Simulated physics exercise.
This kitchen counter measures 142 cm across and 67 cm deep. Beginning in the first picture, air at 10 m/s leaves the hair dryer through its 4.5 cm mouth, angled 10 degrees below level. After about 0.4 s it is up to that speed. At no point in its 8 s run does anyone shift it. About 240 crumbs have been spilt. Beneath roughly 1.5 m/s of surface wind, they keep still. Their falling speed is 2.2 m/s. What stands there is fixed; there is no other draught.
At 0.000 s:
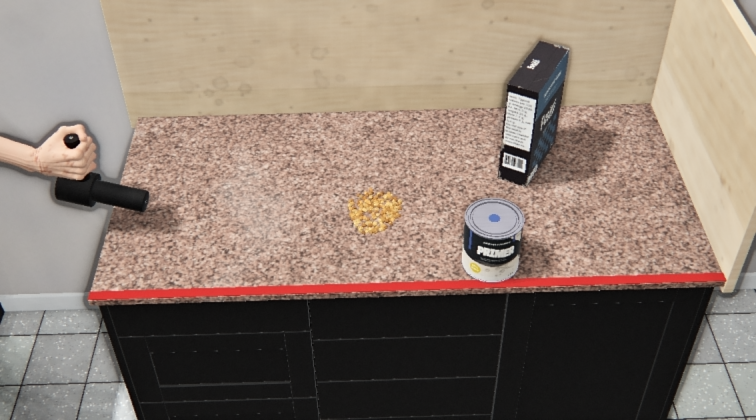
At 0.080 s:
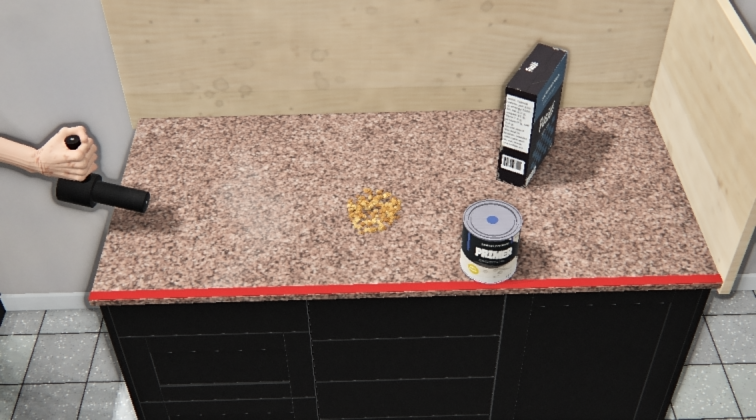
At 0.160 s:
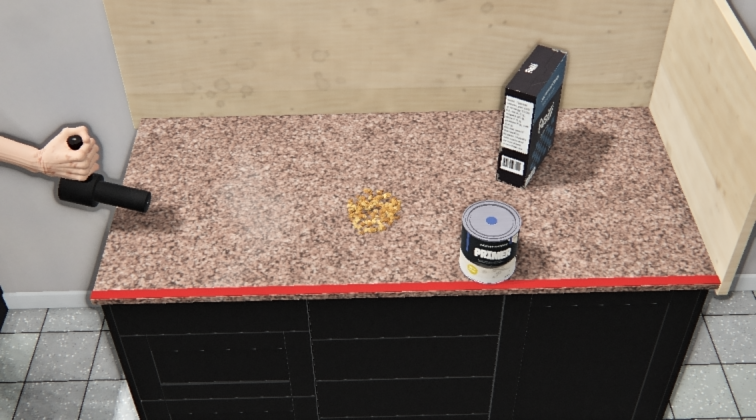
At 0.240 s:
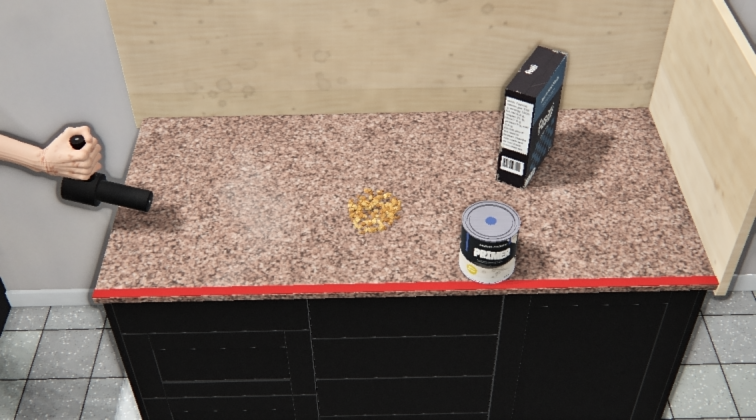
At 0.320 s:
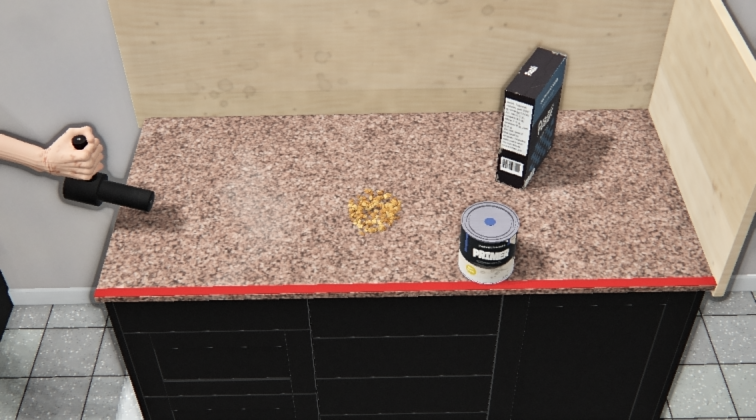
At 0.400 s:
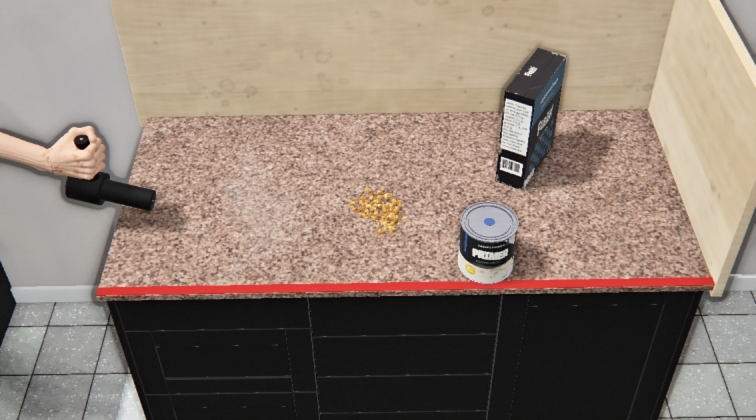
A hand holds a black hair dryer over a counter as golden crumbs shift slightly right.
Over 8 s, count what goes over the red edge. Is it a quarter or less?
The loss over that edge stays within a quarter.
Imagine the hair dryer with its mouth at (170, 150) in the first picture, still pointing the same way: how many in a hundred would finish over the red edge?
About 60 %.
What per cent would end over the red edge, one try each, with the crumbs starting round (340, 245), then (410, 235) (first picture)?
50 %, 30 %.
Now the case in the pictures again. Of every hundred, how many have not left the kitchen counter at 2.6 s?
The remaining share is about 100 %.
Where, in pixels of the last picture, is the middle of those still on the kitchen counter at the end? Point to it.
Look near pixel (625, 180) of the last view.
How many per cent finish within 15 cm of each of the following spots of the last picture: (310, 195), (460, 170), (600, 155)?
Estimates in listed order: 0 %; 30 %; 15 %.
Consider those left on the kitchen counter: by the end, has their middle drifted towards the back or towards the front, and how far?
It moves toward the far edge, close to 10 cm.
After 1.6 s, 80 % are on the move or not yet settled, 0 % are over the red edge; the middle of those still in play is near (607, 185).
After 2.6 s, 76 % are on the move or not yet settled, 0 % are over the red edge; the middle of those still in play is near (620, 186).
After 4.4 s, 69 % are on the move or not yet settled, 0 % are over the red edge; the middle of those still in play is near (625, 185).
After 8.0 s, at the end, 2 % are over the red edge; the middle of those still in play is near (625, 180).
